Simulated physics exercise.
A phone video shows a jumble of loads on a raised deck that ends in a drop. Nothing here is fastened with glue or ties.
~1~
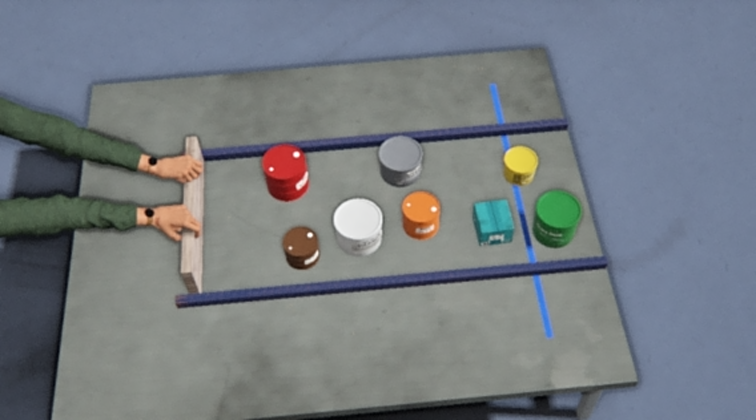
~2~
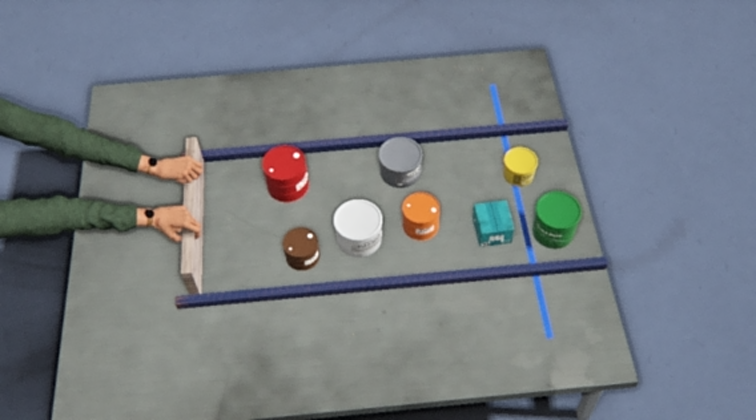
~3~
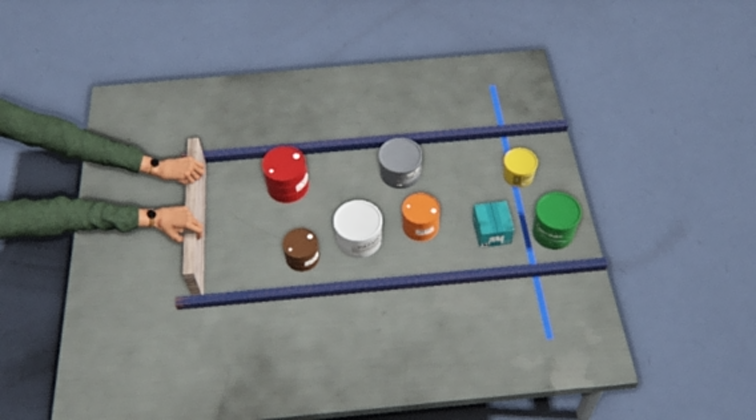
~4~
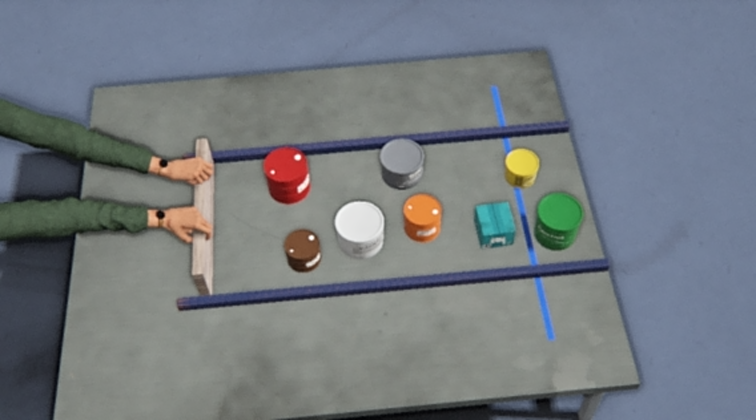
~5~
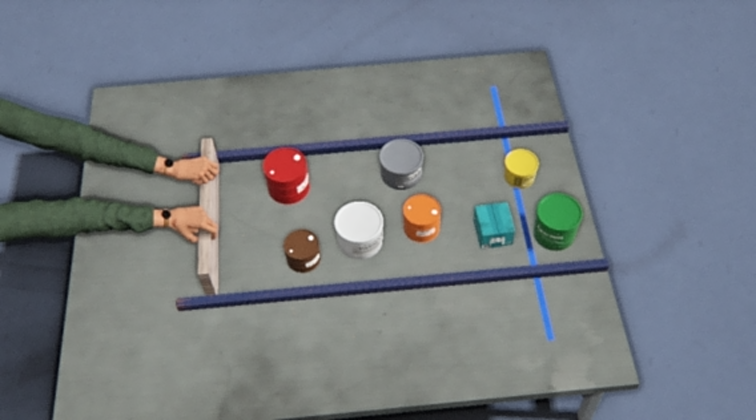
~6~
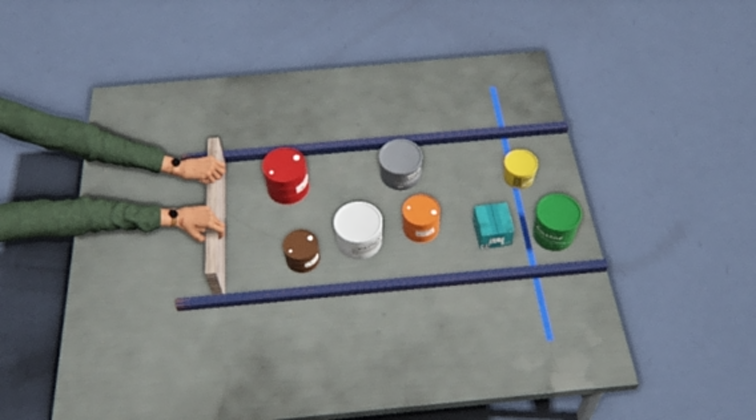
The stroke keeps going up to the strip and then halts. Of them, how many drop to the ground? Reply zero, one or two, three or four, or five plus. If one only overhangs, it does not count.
One or two.
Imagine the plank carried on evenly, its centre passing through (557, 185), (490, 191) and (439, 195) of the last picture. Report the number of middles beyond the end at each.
Respectively 5, 0 and 0.
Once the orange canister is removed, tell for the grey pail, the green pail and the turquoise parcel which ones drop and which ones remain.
I'd say the grey pail stays aboard, the green pail gets knocked off and the turquoise parcel stays aboard.
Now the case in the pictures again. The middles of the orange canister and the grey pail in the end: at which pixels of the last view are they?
The first sits around (578, 182), while the other sits around (567, 141).
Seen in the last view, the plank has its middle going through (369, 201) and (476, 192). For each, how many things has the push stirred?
The counts are 5 and 8.
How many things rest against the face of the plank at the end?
At rest, 3 are in contact.
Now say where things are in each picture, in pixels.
Green pail (556, 220); yellow pail (520, 167); turquoise parcel (493, 223); plank (193, 214); tape (518, 198), in the first frame.
Yellow pail (520, 167); plank (193, 215), in the second frame.
Turquoise parcel (493, 224); orange canister (421, 218), in the third frame.
Green pail (557, 223); white pail (360, 231), in the fourth frame.
Yellow pail (521, 169); red canister (287, 176), in the fifth frame.
Green pail (556, 223); yellow pail (520, 170); turquoise parcel (493, 226); plank (216, 215); tape (519, 201), in the sixth frame.
A little later, none off yet; green pail at rest near (556, 223); yellow pail at rest near (520, 170); turquoise parcel at rest near (493, 226).
Next, none off yet; green pail shifted a little near (566, 226); yellow pail shifted about its own width near (543, 170); turquoise parcel shifted about its own width near (521, 226).
When it is over, the number that fall off is one or two; down, yellow pail and green pail.
